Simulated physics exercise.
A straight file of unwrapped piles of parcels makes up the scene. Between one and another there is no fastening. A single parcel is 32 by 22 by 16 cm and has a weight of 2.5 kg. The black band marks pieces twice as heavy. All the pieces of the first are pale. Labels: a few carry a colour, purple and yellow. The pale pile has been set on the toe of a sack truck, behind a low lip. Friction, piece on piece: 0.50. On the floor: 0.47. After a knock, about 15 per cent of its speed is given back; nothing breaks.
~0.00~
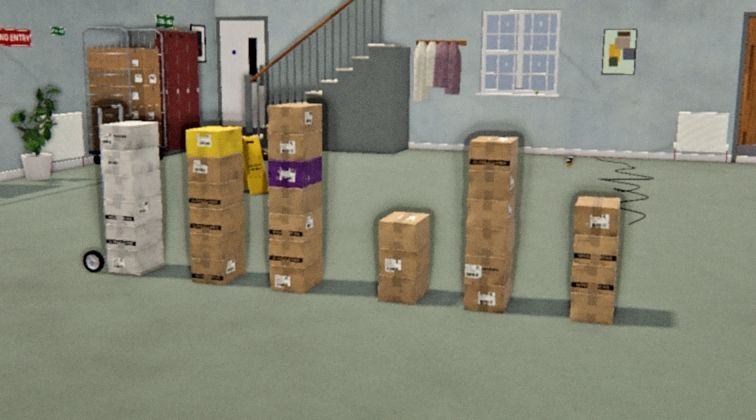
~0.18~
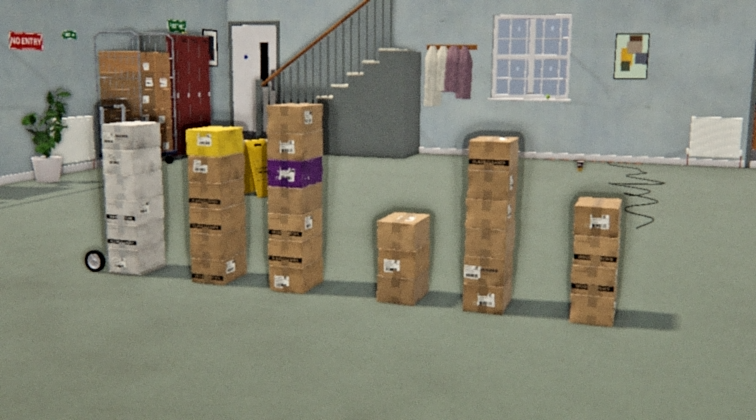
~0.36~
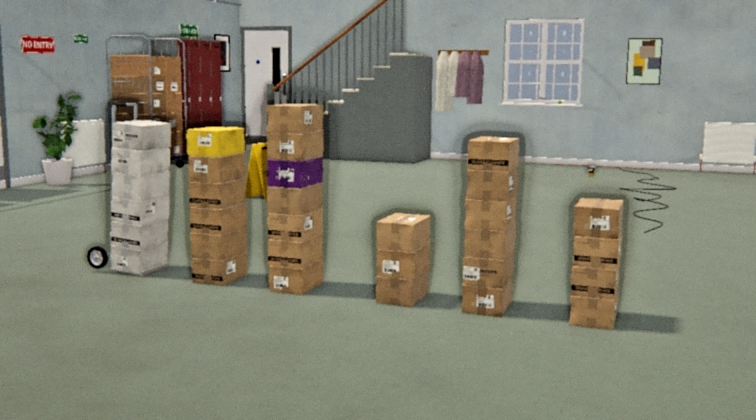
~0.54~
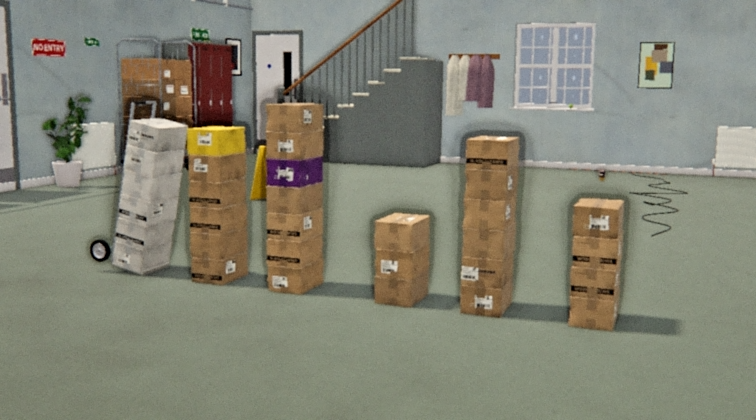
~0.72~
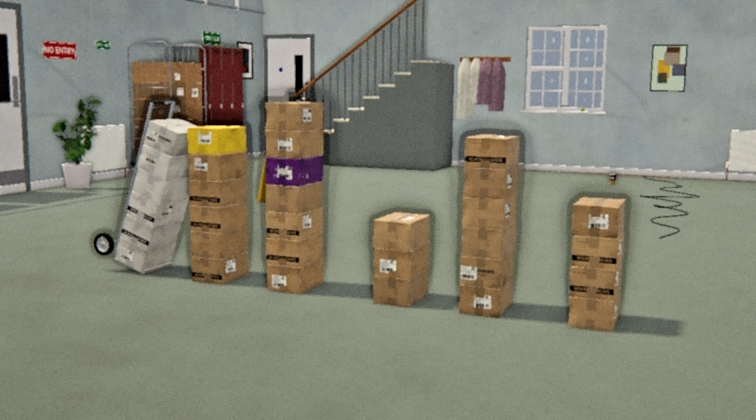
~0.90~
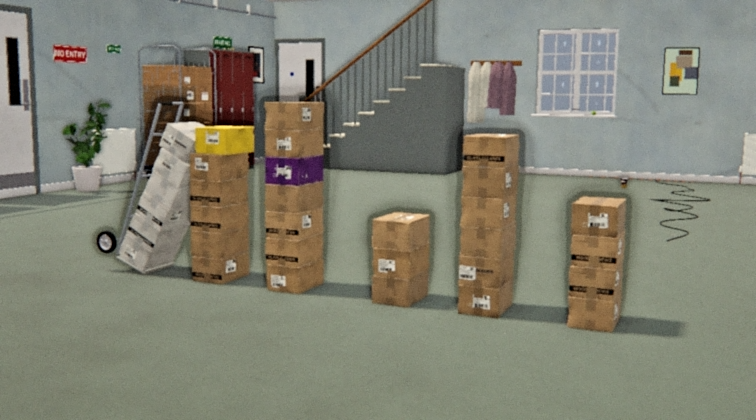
At the start, six separate stacks of parcels stand in a row in a hall, the pale one upright on a sack truck at left. The truck then tilts forward to the right, the pale stack leaning with it, until its top meets the neighbouring stack and the yellow parcel there shifts slightly.
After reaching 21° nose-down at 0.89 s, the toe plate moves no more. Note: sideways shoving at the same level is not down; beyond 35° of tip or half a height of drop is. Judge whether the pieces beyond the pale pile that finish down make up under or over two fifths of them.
Over.
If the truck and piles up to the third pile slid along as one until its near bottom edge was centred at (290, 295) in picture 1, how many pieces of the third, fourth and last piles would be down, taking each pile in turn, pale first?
Counts down - third: 7; fourth: 2; last: 4.
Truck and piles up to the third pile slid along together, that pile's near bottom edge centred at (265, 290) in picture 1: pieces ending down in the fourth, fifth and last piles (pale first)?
Count of fallen pieces - fourth: 0; fifth: 0; last: 0.
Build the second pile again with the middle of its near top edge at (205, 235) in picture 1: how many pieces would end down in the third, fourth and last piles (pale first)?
You'd get third 0, fourth 0 and last 0.
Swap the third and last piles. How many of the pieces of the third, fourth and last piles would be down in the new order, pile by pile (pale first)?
Count of fallen pieces - third: 4; fourth: 0; last: 0.
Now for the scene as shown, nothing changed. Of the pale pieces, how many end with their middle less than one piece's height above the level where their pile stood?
Among the pale pieces, the count is 3.
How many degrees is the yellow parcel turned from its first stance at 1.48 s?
I'd estimate close to 15°.
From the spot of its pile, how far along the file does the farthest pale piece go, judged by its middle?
It ends around 90 cm away.
After 1.48 s, 6 of the pale pile down; none of the 26 other parcels down, 7 disturbed; yellow parcel 17° from how it stood.
After 2.14 s, 6 of the pale pile down; 6 of the 26 other parcels down; yellow parcel 34° from how it stood, 17 cm lower; purple parcel 29° from how it stood.
After 3.38 s, 6 of the pale pile down; 12 of the 26 other parcels down; yellow parcel 66° from how it stood, 48 cm lower; purple parcel 23° from how it stood, 26 cm lower.
After 4.42 s, 6 of the pale pile down; 24 of the 26 other parcels down; yellow parcel on its side; purple parcel 18° from how it stood, 34 cm lower.
In the end (6.5 s), 6 of the pale pile down; 24 of the 26 other parcels down; yellow parcel on its side; purple parcel 19° from how it stood, 34 cm lower. That is 92 per cent. From the last view, middles, yellow parcel near (367, 237), purple parcel near (436, 236).
